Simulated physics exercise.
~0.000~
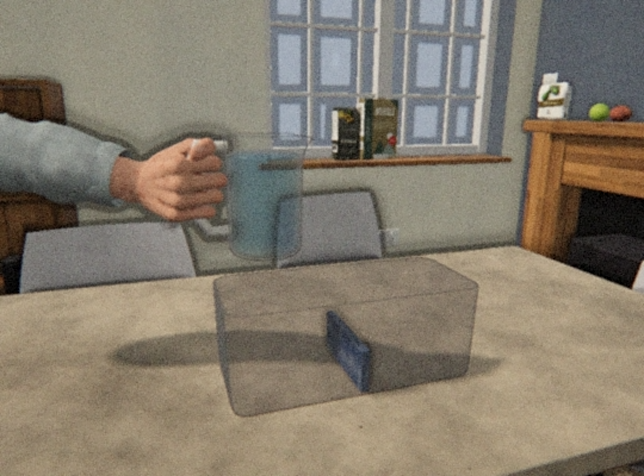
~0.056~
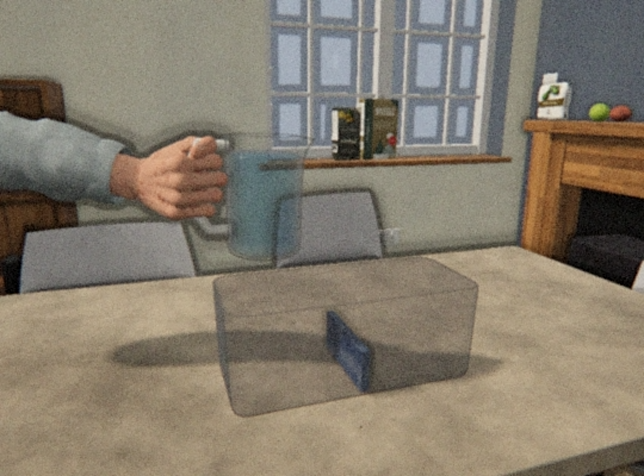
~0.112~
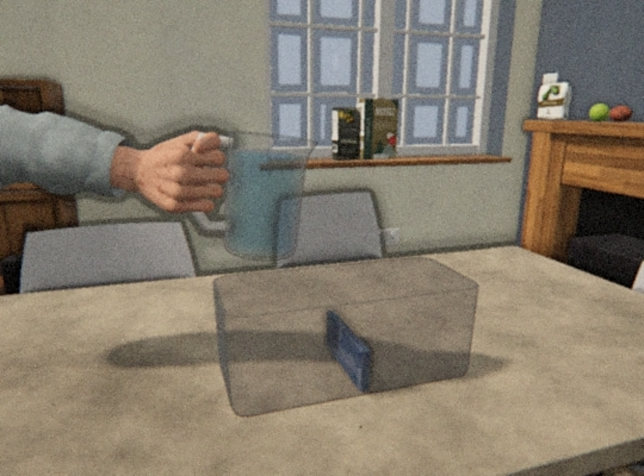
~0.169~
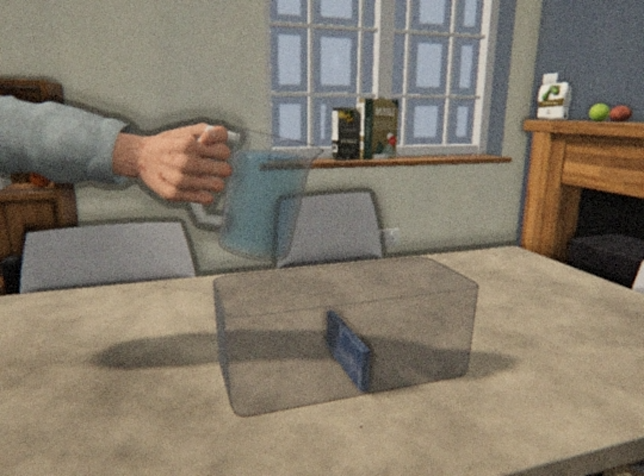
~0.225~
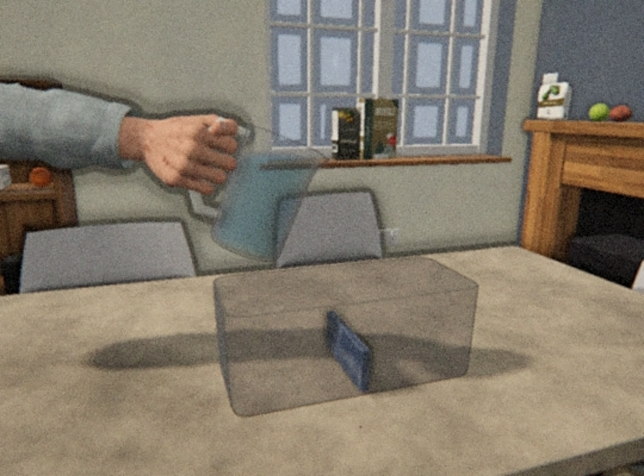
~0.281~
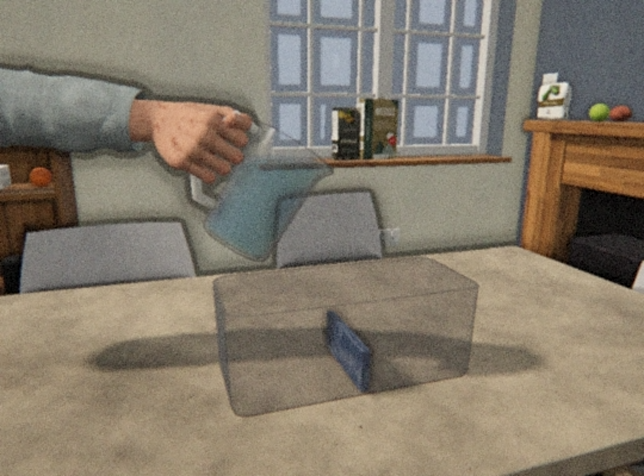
A hand in a grey-blue sleeve held a clear pitcher of bluish water above a table, beside an empty see-through basin with a small blue wall inside, and gradually tilted it to the right.
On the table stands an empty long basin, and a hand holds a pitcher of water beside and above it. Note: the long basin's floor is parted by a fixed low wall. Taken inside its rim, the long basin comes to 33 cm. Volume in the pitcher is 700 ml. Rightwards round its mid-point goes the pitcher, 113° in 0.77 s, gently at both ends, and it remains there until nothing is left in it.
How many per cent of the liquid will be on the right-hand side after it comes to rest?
Some 89 per cent will be on the right-hand side.
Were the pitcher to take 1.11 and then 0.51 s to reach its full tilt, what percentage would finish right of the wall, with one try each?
Some 90 and 85 per cent, in that order.
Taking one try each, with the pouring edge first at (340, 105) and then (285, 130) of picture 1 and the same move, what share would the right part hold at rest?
About 95 %, then about 35 %.
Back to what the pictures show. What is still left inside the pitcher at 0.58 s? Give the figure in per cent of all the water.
Around 66 in a hundred.
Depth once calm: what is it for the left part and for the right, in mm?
The left side settles near 4 mm and the right side near 30 mm.
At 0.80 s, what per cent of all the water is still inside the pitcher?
16 in a hundred, give or take.
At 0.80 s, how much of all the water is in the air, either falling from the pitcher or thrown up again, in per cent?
Close to 12 %.
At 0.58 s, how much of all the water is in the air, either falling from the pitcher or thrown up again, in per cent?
Roughly 18 percent.
After 0.58 s the tilt is 97° and 66 per cent is still to pour, 0 is left of the wall and 16 right of it.
After 0.80 s the tilt is 113° and 17 per cent is still to pour, 8 is left of the wall and 63 right of it.
After 1.02 s the tilt is 113° and 1 per cent is still to pour, 10 is left of the wall and 87 right of it.
After 1.27 s the tilt is 113° and 0 per cent is still to pour, 11 is left of the wall and 89 right of it.
In the end 11 per cent lies left of the wall, 89 right of it and 0 outside.
